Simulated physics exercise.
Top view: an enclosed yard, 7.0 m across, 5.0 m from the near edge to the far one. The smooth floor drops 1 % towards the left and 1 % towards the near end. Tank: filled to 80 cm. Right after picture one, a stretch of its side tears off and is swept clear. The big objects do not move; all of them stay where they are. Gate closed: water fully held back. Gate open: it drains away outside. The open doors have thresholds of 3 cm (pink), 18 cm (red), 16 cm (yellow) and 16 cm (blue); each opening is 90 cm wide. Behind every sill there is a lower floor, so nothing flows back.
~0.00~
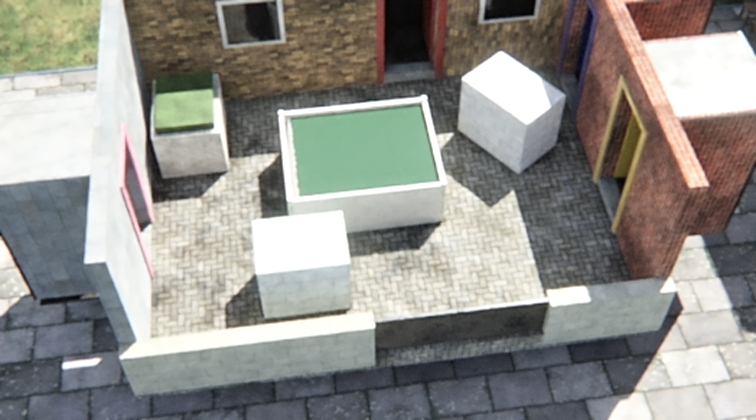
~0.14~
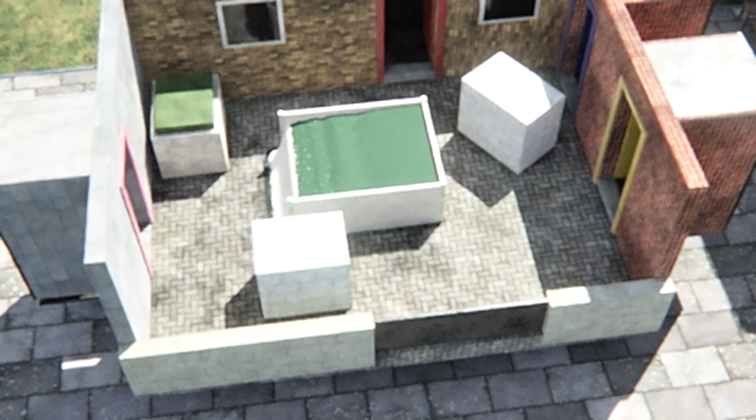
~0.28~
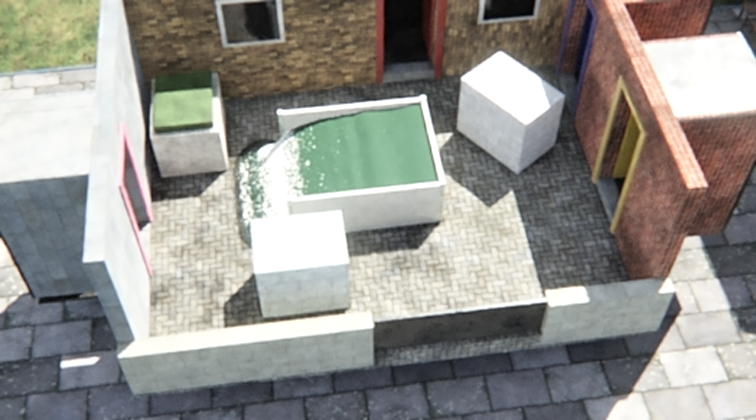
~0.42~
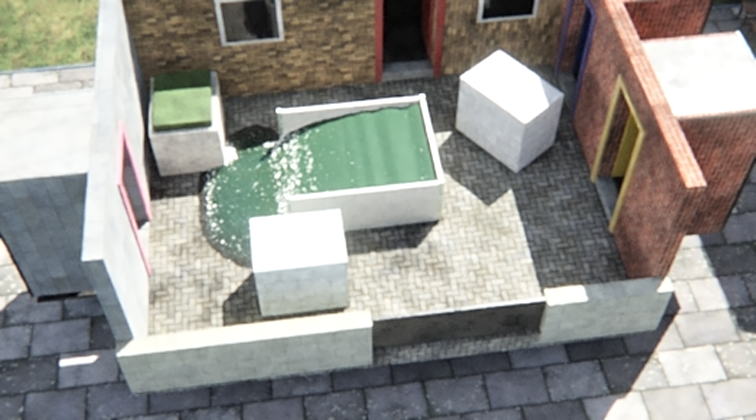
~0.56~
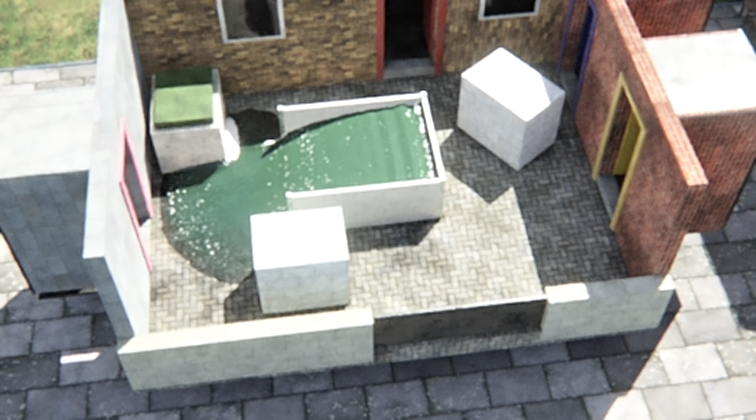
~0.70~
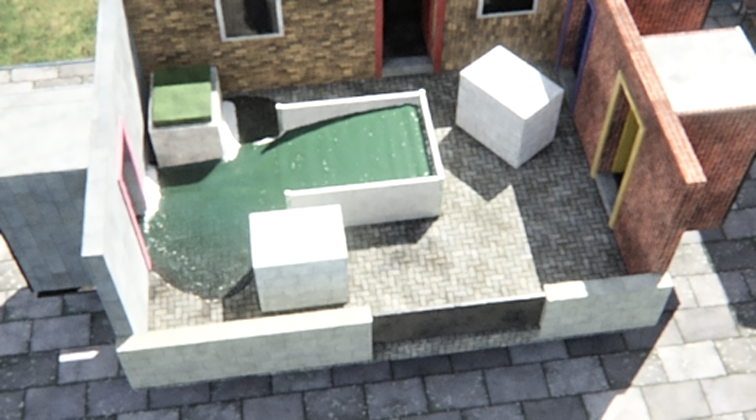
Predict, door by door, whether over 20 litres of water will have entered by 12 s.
Prediction: At the pink door, over 20 litres will have entered. At the red door, it will not. At the yellow door, it will not. At the blue door, it will not.
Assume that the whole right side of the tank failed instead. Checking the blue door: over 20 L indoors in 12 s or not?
So, blue door: Within bounds.
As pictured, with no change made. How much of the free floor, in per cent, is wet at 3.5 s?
55 %.
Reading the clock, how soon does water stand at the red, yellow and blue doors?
Door times: Red 2.2 s / yellow 5.0 s / blue 4.0 s.
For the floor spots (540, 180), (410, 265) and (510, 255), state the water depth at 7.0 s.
Spot one 8 cm, spot two 3 cm, spot three 3 cm.
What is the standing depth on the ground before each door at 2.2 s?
Measured in centimetres, the pink door gives 32, the red door 1, the yellow door 0 and the blue door 0.
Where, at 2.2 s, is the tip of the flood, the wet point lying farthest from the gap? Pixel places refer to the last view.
Somewhere near pixel (148, 362).
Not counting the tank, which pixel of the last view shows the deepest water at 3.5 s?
In the final picture, near (148, 351).
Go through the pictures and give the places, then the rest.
The first picture shows the tank at (360, 151) is whole and still, 80 cm deep.
In the second picture, water pours out at (290, 182) and has run 0.9 m, to (282, 149); typically 10 cm deep outside, 80 cm at the tank's back.
In the third picture, water pours out at (290, 182) and has run 1.2 m, to (259, 145); typically 14 cm deep outside, 80 cm at the tank's back.
In the fourth picture, water pours out at (289, 182) and has run 1.5 m, to (228, 141); typically 12 cm deep outside, 78 cm at the tank's back.
In the fifth picture, water pours out at (290, 180) and has run 2.0 m, to (167, 224); typically 10 cm deep outside, 70 cm at the tank's back.
In the sixth picture, the front is at (133, 234), 2.5 m from the gap at (289, 178); 5.7 m2 of floor is under water; 68 cm left at the back of the tank.
After 1.4 s water covers 30 % of the floor and is deepest (54 cm) near (162, 189); pink door 27 cm at the sill, 142 L in, red door not reached, yellow door not reached, blue door not reached.
After 2.2 s water covers 35 % of the floor and is deepest (48 cm) near (151, 108); pink door 32 cm at the sill, 377 L in, red door 1 cm at the sill, 0 L in, yellow door not reached, blue door not reached.
After 3.5 s water covers 55 % of the floor and is deepest (38 cm) near (148, 351); pink door 19 cm at the sill, 599 L in, red door 4 cm at the sill, 0 L in, yellow door not reached, blue door not reached.
After 7.0 s water covers 95 % of the floor and is deepest (17 cm) near (573, 144); pink door 11 cm at the sill, 816 L in, red door 7 cm at the sill, 0 L in, yellow door 9 cm at the sill, 0 L in, blue door 10 cm at the sill, 1 L in.
After 12.0 s water covers 95 % of the floor and is deepest (14 cm) near (348, 283); pink door 9 cm at the sill, 923 L in, red door 7 cm at the sill, 0 L in, yellow door 7 cm at the sill, 0 L in, blue door 4 cm at the sill, 1 L in.
